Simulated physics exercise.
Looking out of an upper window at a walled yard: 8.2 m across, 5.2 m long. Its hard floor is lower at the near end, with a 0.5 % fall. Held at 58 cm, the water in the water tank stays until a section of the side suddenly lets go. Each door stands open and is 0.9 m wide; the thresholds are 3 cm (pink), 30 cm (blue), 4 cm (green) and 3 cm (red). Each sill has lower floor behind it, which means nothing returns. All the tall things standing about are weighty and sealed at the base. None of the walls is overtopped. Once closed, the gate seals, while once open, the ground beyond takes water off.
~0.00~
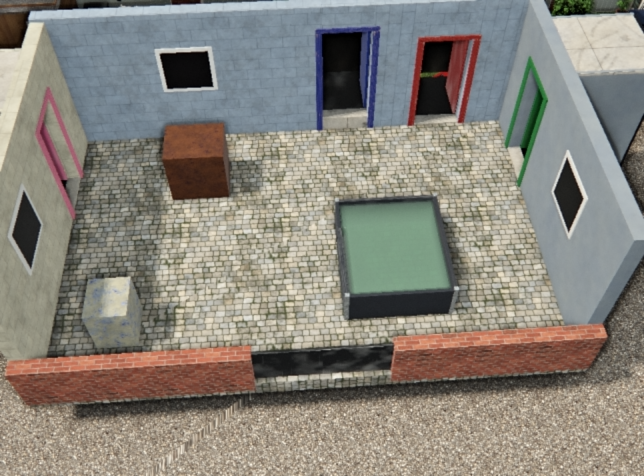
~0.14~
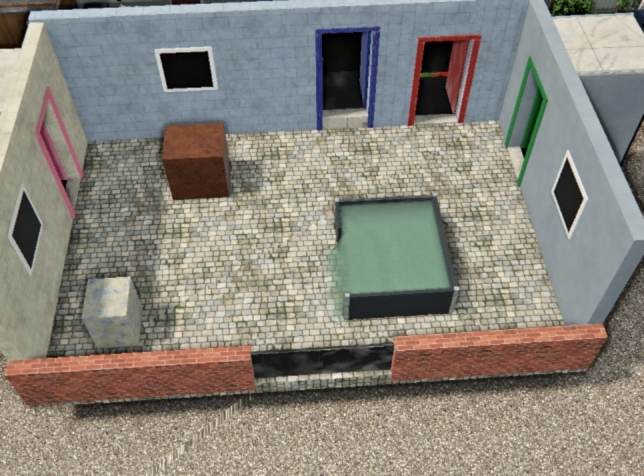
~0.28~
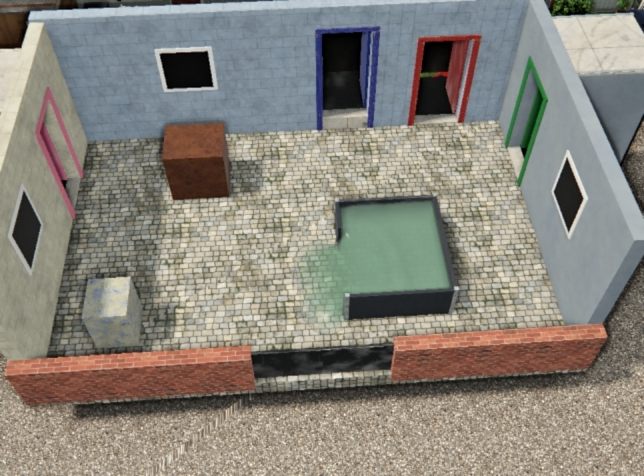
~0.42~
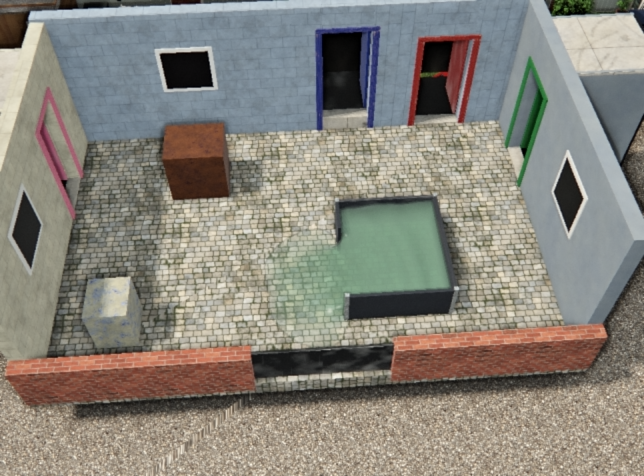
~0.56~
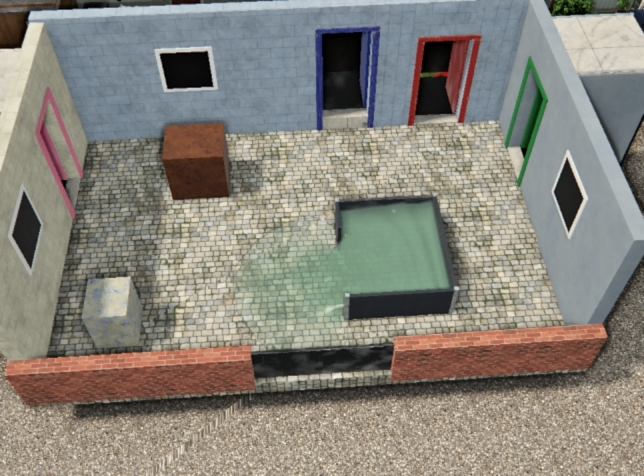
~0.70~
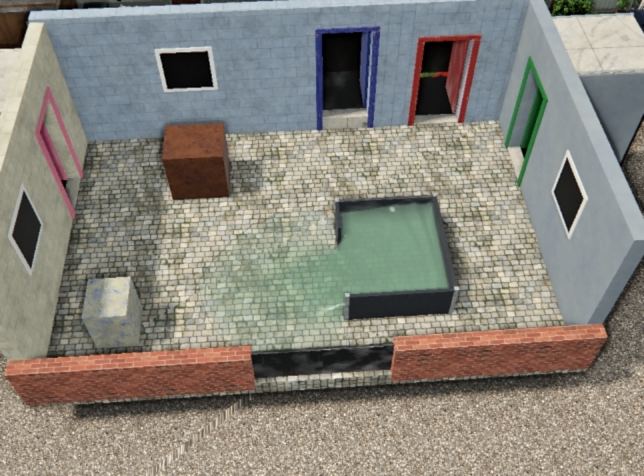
A walled yard with a pale paved floor is seen from above, through an upper window. A dark-sided tank of green water stands right of centre, with a rusty brown block and a pale grey block to the left, and pink, blue, red and green doorways around the walls. Water pours from the tank's left side and spreads leftward in a thin sheet, while the camera stays still.
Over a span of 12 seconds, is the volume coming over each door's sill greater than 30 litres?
At the end, the pink door will not hold enough water back, the blue door will hold enough water back, the green door will hold enough water back, the red door will hold enough water back.
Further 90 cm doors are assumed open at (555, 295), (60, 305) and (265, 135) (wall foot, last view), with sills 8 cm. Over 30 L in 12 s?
Note, doorways in listed order: Stays short, goes beyond, stays short.
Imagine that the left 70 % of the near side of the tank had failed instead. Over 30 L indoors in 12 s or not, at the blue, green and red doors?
At blue the amount is beneath the mark, at green it is beneath the mark, and at red it is higher than the mark.
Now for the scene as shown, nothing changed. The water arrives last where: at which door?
It's the green door.
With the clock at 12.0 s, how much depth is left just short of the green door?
The depth there is around 6.0 cm.
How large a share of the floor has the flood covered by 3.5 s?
I'd say around 45 % is wet.
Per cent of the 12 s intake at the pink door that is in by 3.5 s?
Fraction in by then: Around 15 per cent.
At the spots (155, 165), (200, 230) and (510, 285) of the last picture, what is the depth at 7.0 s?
Taking the spots in order: 11 cm, 8 cm, 0 cm.
After 1.4 s water covers 30 % of the floor and is deepest (26 cm) near (330, 296); pink door not reached, blue door not reached, green door not reached, red door not reached.
After 2.2 s water covers 35 % of the floor and is deepest (29 cm) near (152, 345); pink door not reached, blue door not reached, green door not reached, red door not reached.
After 3.5 s water covers 45 % of the floor and is deepest (26 cm) near (58, 361); pink door 10 cm at the sill, 20 L in, blue door not reached, green door not reached, red door not reached.
After 7.0 s water covers 65 % of the floor and is deepest (14 cm) near (89, 142); pink door 9 cm at the sill, 72 L in, blue door 2 cm at the sill, 0 L in, green door not reached, red door not reached.
After 12.0 s water covers 95 % of the floor and is deepest (9 cm) near (43, 383); pink door 5 cm at the sill, 153 L in, blue door 4 cm at the sill, 0 L in, green door 6 cm at the sill, 5 L in, red door 2 cm at the sill, 0 L in.
